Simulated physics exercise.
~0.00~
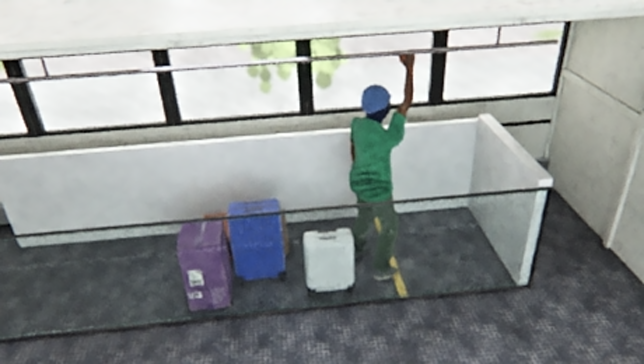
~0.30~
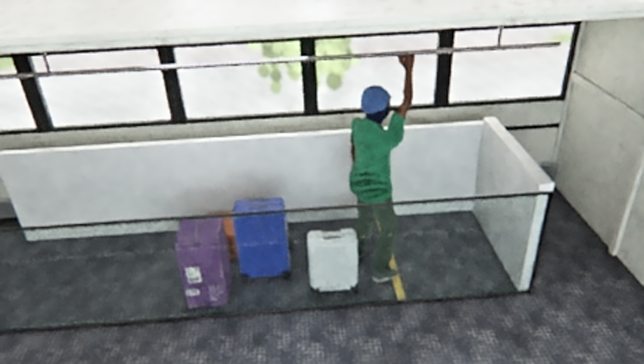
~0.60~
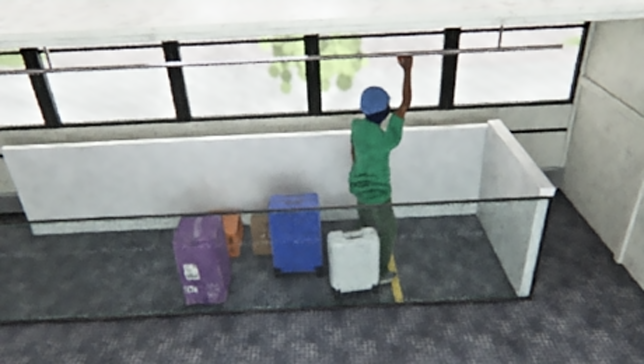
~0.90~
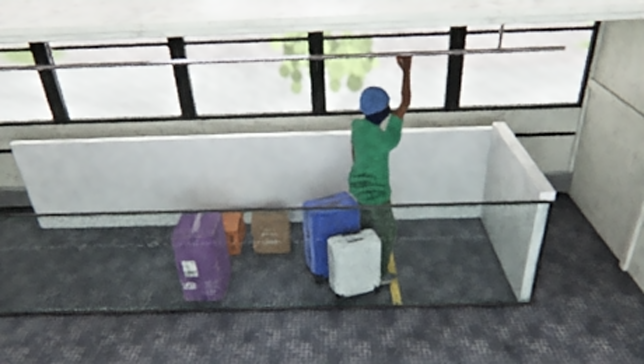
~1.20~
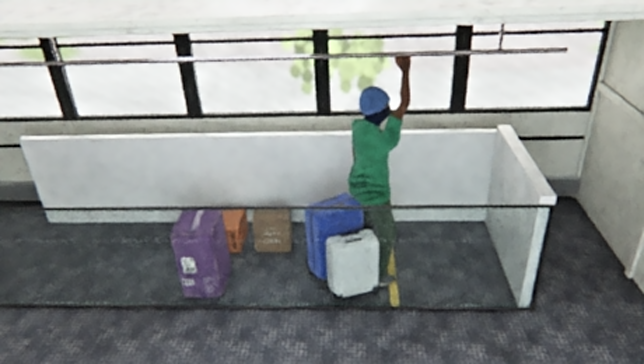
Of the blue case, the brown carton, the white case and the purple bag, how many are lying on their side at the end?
None of them are lying on their side, as all of these pieces are still upright at the end.
